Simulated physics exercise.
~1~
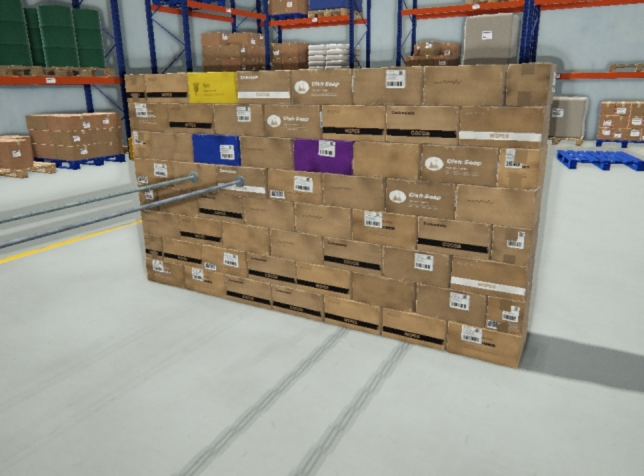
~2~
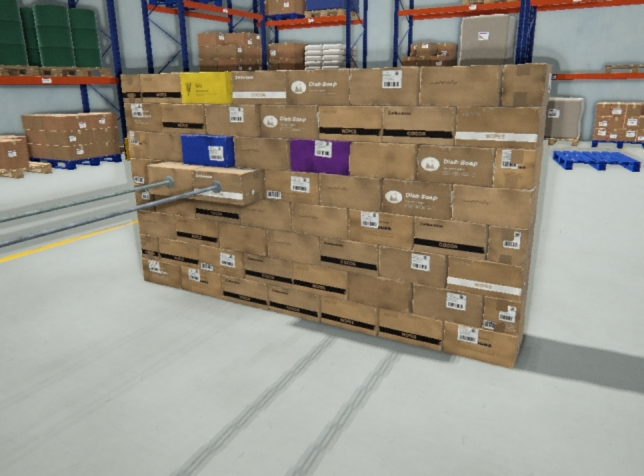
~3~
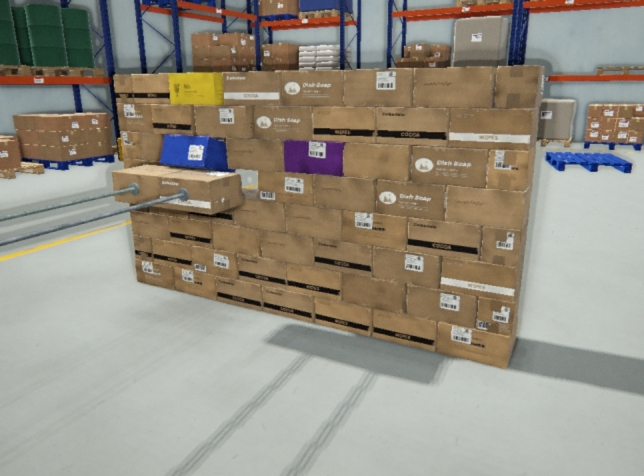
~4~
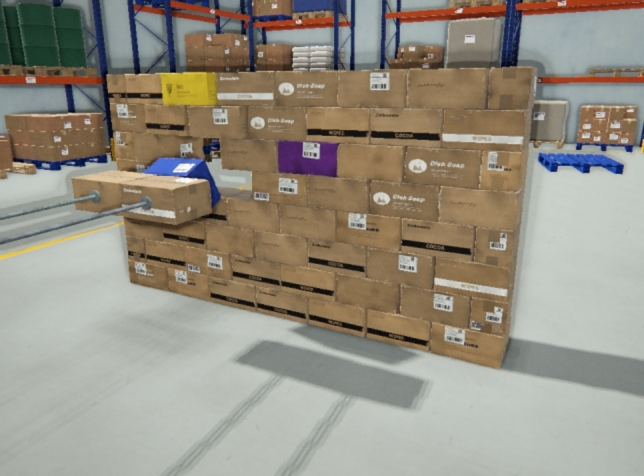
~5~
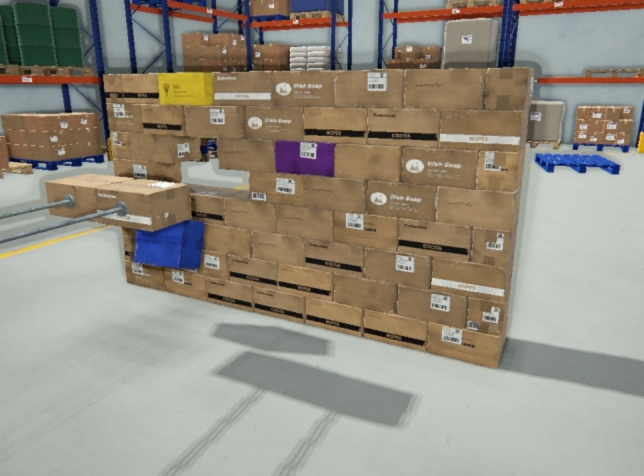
Warehouse with rods drawing two neighbouring cartons leftward from a stacked wall, the blue one above tipping and dropping, purple staying put.
